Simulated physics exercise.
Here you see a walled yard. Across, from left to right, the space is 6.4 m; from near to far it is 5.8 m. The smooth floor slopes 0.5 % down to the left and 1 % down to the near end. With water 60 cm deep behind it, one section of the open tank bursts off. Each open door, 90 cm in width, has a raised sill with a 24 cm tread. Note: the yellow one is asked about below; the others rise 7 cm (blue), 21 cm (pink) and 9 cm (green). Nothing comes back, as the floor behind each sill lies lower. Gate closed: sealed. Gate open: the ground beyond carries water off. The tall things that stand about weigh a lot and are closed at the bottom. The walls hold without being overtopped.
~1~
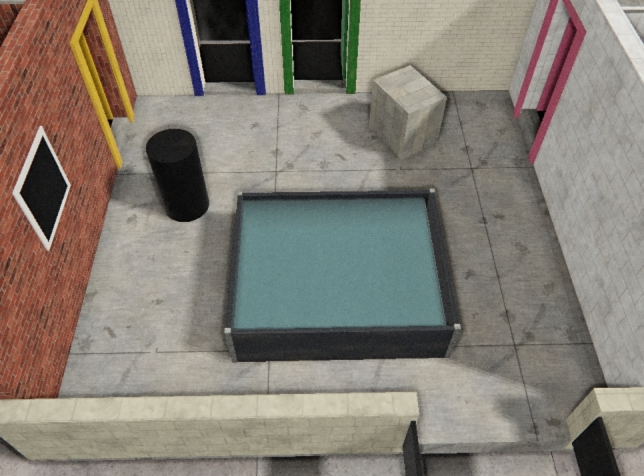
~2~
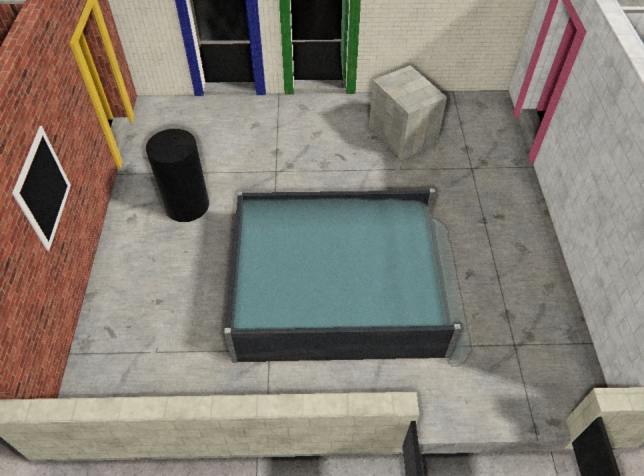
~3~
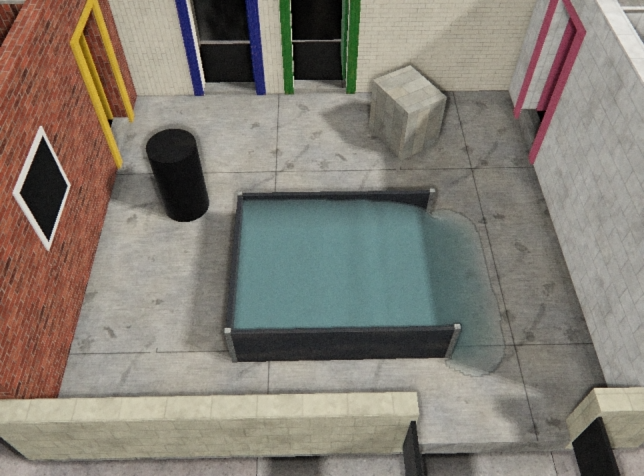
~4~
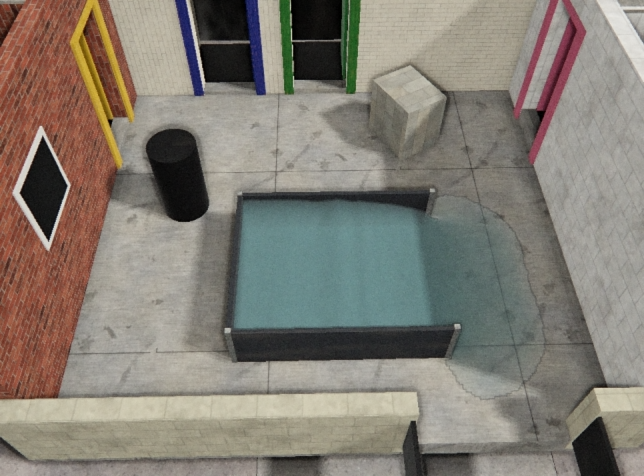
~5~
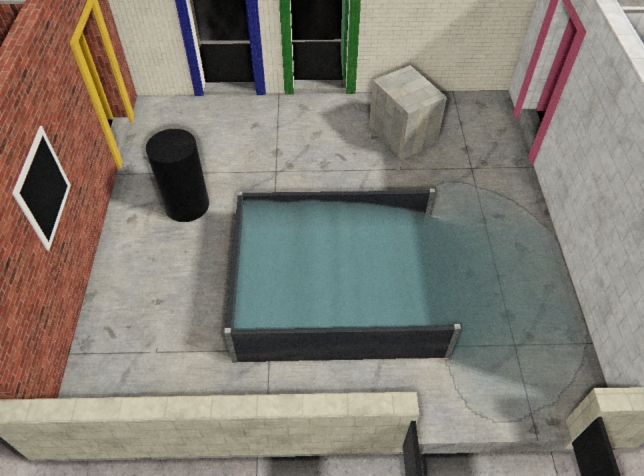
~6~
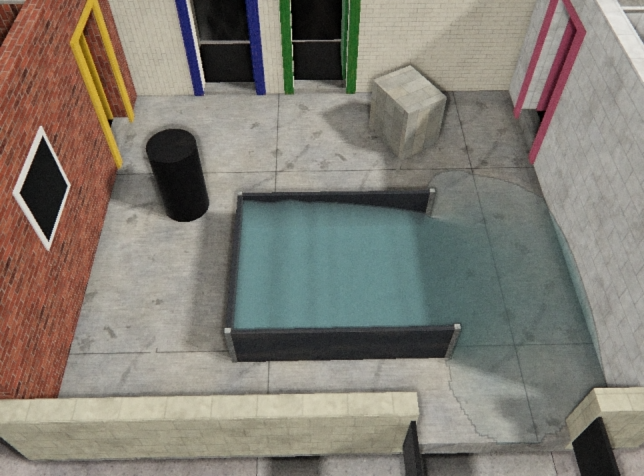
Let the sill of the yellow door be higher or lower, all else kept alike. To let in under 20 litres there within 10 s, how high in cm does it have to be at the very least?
At least roughly 6.5 cm.
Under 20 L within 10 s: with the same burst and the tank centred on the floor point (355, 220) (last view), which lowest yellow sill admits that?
It must be around 9.5 cm tall.
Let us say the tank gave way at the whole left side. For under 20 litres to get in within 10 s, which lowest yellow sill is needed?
A height of around 7.5 cm.
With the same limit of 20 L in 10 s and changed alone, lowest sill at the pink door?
Pink: 12.5 cm.
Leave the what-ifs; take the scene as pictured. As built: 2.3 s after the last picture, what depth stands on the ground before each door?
Centimetres: Blue = 0, yellow = 0, pink = 12, green = 0.
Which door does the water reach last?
The yellow one comes last.
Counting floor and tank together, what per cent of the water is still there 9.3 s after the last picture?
Remaining share: Around 70 %.
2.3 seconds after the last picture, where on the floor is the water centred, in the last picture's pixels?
Centre of mass: About (455, 262) px.
Then, 0.7 s after the last picture water covers 20 % of the floor, deepest (42 cm) near (606, 402); it has not reached the yellow door.
Then, 2.3 s after the last picture water covers 40 % of the floor, deepest (36 cm) near (611, 418); it has not reached the yellow door.
Then, 9.3 s after the last picture water covers 90 % of the floor, deepest (12 cm) near (51, 430); 7 cm at the yellow door, 0 litres in over its 12 cm sill.
At the yellow door as built, the water peaked near 11 cm, 4.9 s after the last picture.
With a sill of 6 cm, 27 litres would have come in within the 10 s; with 8 cm, 8 litres. So under 20 litres takes about 6.5 cm.
